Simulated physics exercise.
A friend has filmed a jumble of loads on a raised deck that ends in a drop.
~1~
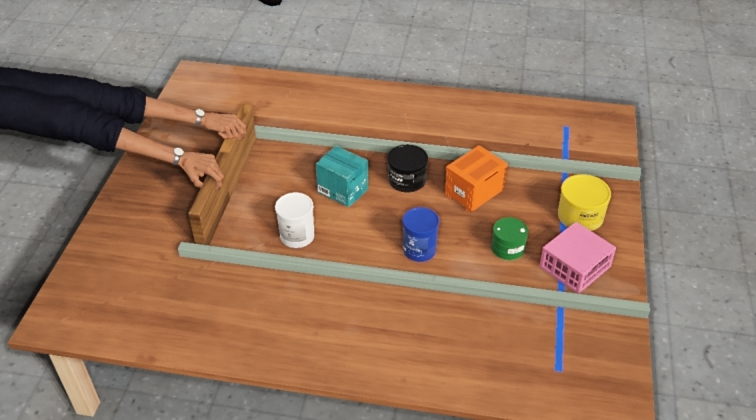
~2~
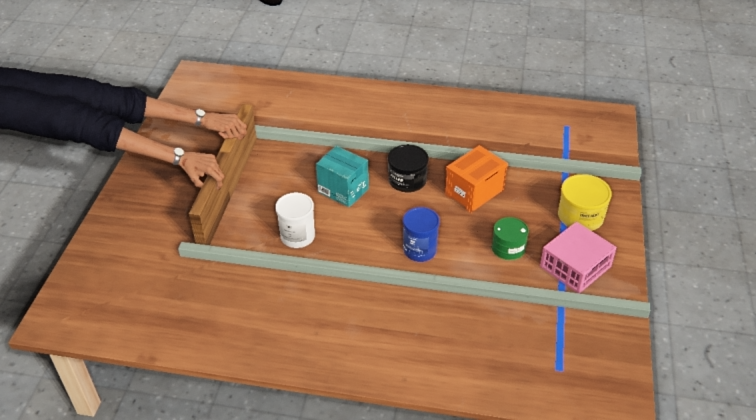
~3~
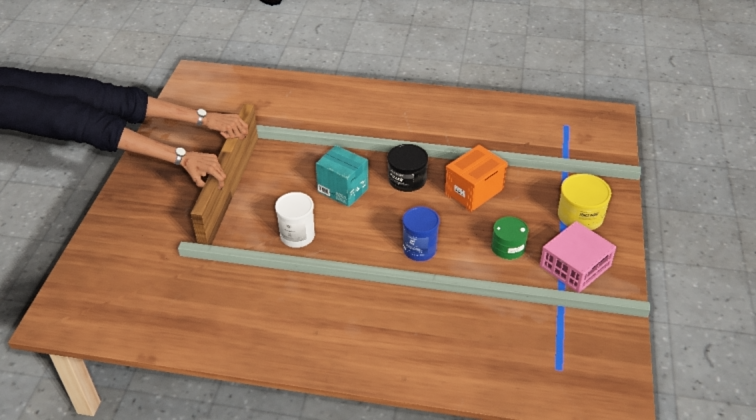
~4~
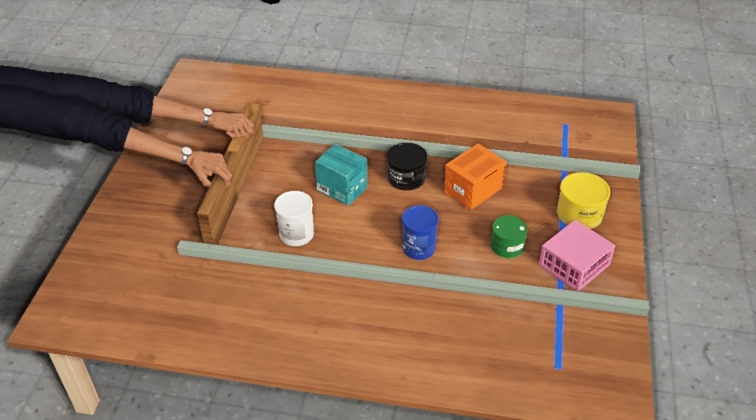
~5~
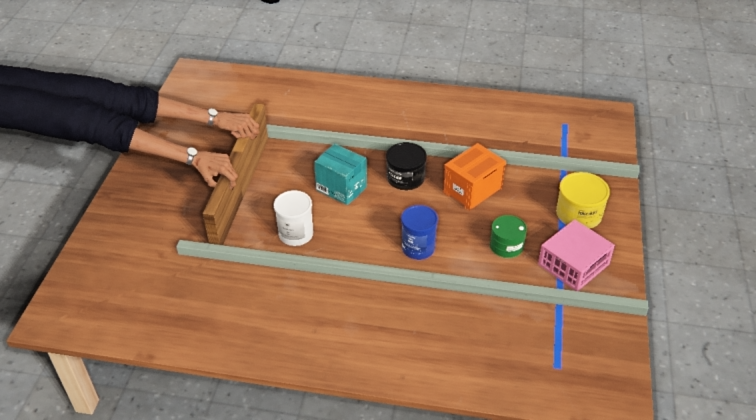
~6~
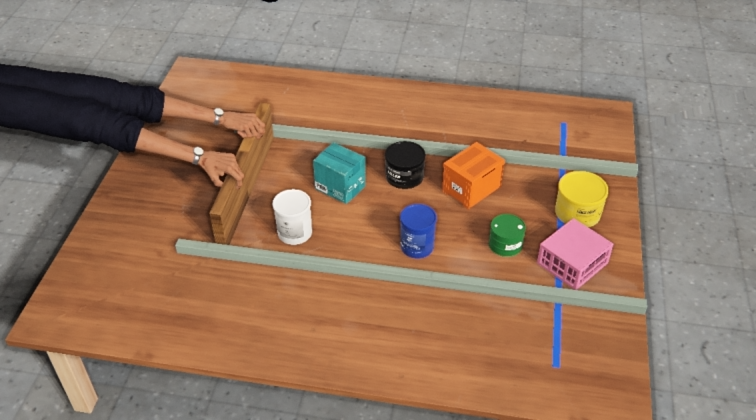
A wooden table on a grey tiled floor is seen from above at an angle, the view almost still. Between two pale green rails sit a white pail, turquoise box, black pail, blue pail, orange tote and green canister, with a yellow pail and pink crate by blue tape at right. Two hands slide a wooden plank slightly rightward from the left, while the objects stay put.
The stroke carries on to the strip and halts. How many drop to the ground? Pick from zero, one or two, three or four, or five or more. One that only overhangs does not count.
As it turns out, the number that fall off is one or two.
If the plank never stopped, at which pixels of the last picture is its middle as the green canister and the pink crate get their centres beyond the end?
About (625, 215), and (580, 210) for the other.
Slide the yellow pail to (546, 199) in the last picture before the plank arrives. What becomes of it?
From there it goes over.
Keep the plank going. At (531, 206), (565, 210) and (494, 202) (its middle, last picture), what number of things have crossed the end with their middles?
In that order 0, 1 and 0.
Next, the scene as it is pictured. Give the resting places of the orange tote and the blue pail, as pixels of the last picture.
About (625, 194), and the other about (619, 274).
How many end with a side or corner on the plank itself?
In contact: 4.
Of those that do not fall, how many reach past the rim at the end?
That would be 2.
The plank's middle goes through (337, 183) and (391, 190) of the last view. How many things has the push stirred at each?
By then 2, and 4.
Soon after, none off yet; yellow pail at rest near (581, 200); pink crate at rest near (575, 254); green canister at rest near (507, 235).
Then, none off yet; yellow pail at rest near (581, 200); pink crate at rest near (575, 254); green canister moved a little near (524, 234).
By the end, the number that fall off is one or two; fallen, yellow pail.
